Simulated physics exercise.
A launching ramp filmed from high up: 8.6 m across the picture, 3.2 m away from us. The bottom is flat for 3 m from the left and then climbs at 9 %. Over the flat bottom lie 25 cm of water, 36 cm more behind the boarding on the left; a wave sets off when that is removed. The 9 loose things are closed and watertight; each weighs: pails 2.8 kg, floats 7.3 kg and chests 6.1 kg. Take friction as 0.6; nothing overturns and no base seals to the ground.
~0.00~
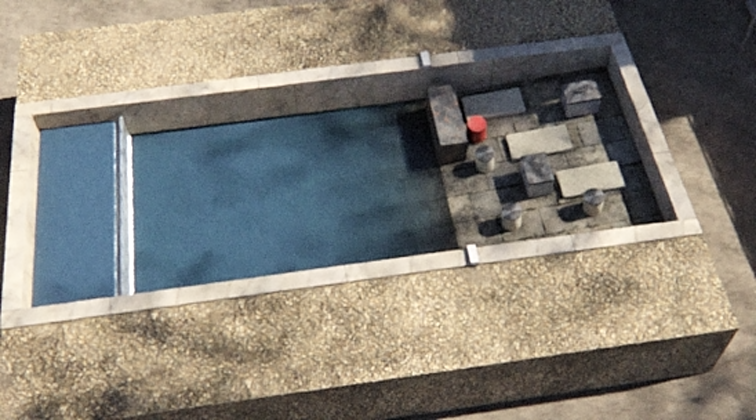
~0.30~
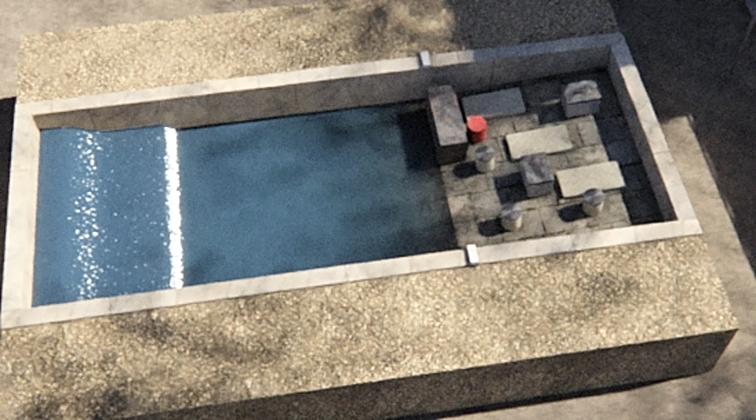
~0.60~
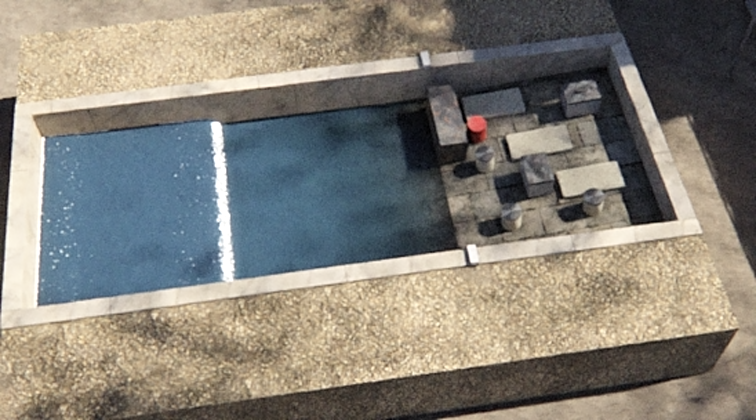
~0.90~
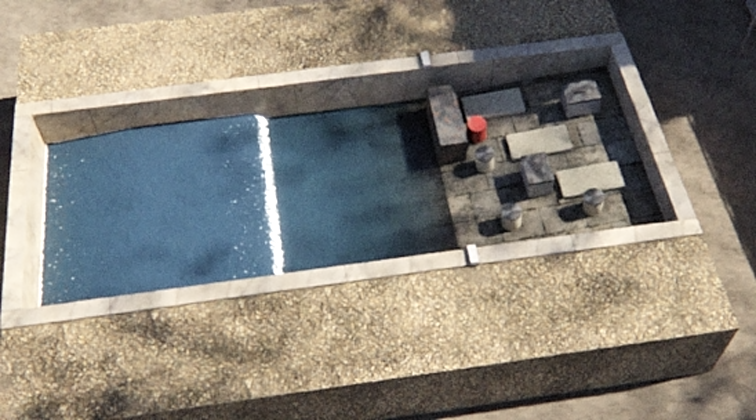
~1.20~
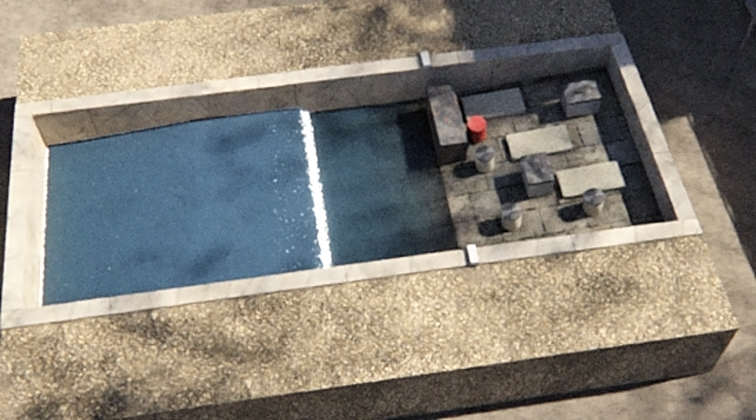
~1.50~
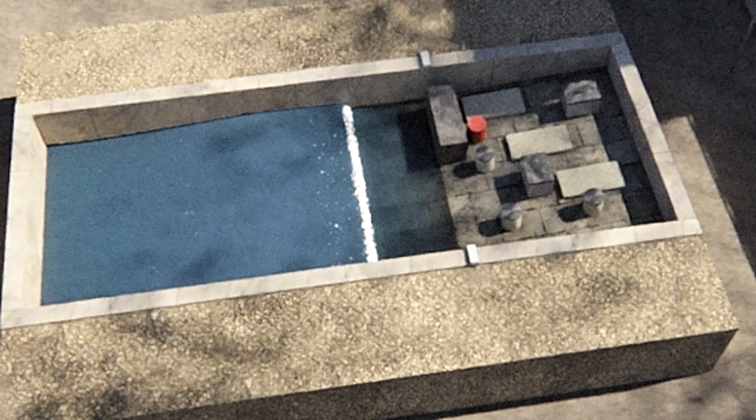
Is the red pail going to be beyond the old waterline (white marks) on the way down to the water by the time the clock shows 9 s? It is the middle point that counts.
Red pail crosses.
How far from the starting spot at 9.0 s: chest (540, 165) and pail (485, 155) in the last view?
In that order: 200 cm, 50 cm.
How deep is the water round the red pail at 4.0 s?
About 5 cm.
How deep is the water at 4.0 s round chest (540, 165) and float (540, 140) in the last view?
Roughly 5 and 6 cm.
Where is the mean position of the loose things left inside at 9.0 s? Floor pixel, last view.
Near (454, 196).
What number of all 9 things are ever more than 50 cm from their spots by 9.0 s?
8 of them.
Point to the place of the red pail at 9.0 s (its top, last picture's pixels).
At about (416, 233).
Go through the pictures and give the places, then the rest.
The red pail at (479, 124), on the bottom; water covers 18.2 m2; 0 of 9 have shifted, in the first picture.
The red pail at (479, 124), on the bottom; 18.2 m2 under water; 0 of 9 have shifted, in the second picture.
The red pail at (479, 124), on the bottom; water covers 18.2 m2; 0 of 9 have shifted, in the third picture.
The red pail at (479, 124) rests on the ground; 18.2 m2 under water; 0 of 9 have shifted, in the fourth picture.
The red pail at (479, 124), on the bottom; 18.2 m2 under water; 0 of 9 have shifted, in the fifth picture.
The red pail at (479, 124), on the bottom; 18.2 m2 under water; 0 of 9 have shifted, in the sixth picture.
After 2.1 s the red pail is near (479, 124), 0.0 m from its start, aground; 0 of 9 are over the mark; 0 afloat.
After 4.0 s the red pail is near (472, 126), 0.1 m from its start, afloat; 0 of 9 are over the mark; 8 afloat.
After 6.3 s the red pail is near (474, 126), 0.2 m from its start, afloat; 0 of 9 are over the mark; 7 afloat.
After 9.0 s the red pail is near (416, 233), 2.1 m from its start, afloat; 4 of 9 are over the mark; 7 afloat.
